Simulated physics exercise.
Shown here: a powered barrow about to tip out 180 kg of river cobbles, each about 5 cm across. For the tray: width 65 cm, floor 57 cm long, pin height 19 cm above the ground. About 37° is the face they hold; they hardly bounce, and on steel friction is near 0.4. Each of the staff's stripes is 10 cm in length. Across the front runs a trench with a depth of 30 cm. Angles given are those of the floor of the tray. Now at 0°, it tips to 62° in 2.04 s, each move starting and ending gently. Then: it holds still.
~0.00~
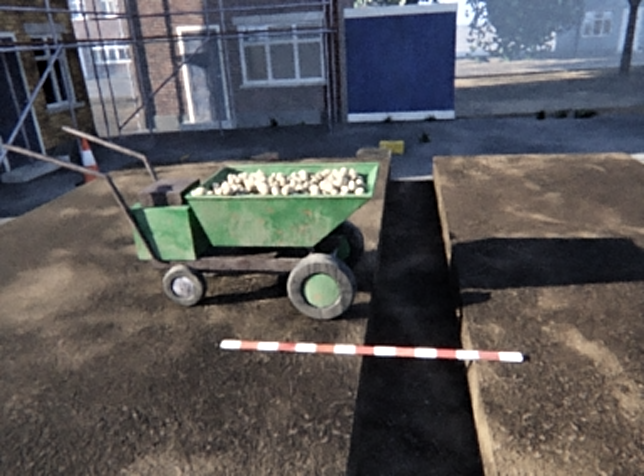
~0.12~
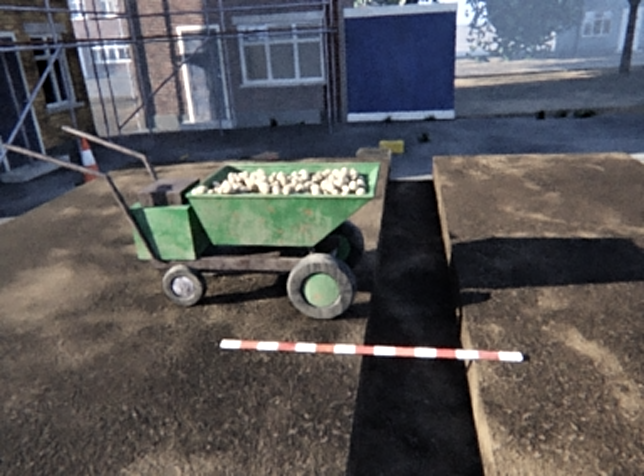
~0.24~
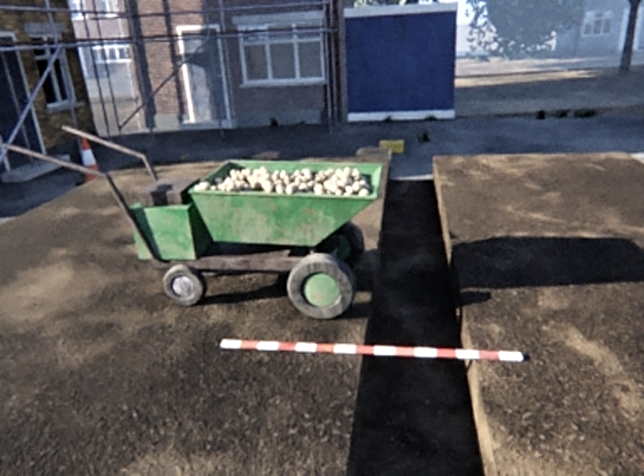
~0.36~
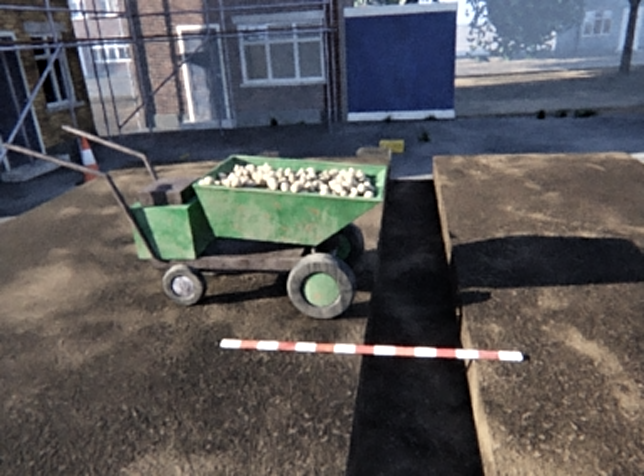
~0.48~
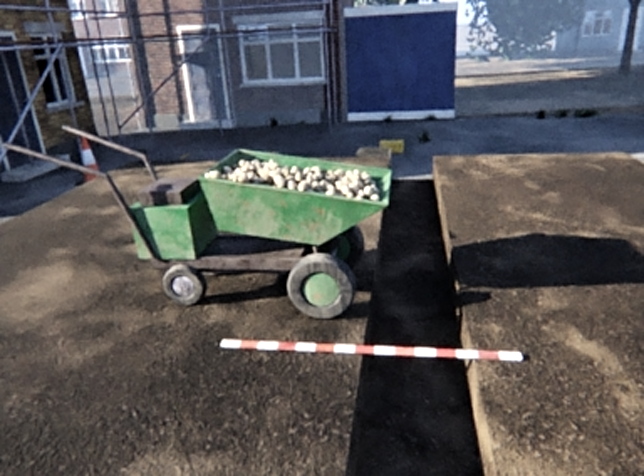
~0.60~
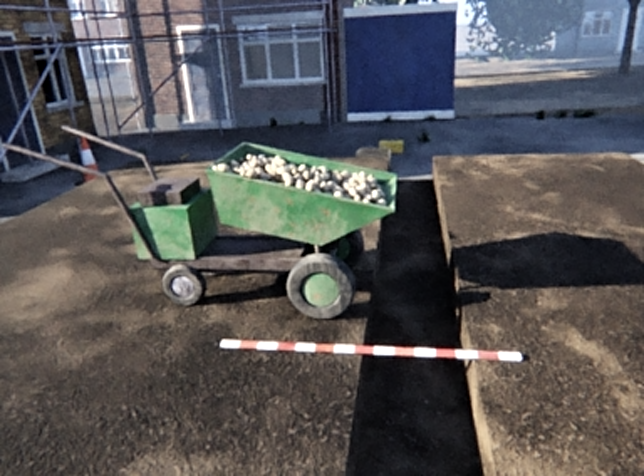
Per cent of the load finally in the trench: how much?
Approx. 63 %.
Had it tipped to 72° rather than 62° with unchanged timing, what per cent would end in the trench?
Expect roughly 60 per cent.
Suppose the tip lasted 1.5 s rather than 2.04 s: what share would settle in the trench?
Trench share: Approx. 60%.
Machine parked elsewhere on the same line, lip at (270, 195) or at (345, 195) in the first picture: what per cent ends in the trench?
First place roughly 85%, second roughly 90%.
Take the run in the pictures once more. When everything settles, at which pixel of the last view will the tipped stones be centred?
At about pixel (448, 319) in the last view.
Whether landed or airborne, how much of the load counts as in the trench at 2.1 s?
Around 25 per cent of it.
After 1.5 s the floor is at 52°; 99 % in the tray, 1 % in the trench; the foremost stones are at (445, 261).
After 2.1 s the floor is at 62°; 50 % in the tray, 25 % in the trench, 26 % past the trench; the foremost stones are at (552, 302).
After 2.5 s the floor is at 62°; 24 % in the tray, 38 % in the trench, 38 % past the trench; the foremost stones are at (605, 302).
After 4.4 s the floor is at 62°; 0 % in the tray, 63 % in the trench, 37 % past the trench; the foremost stones are at (628, 305).
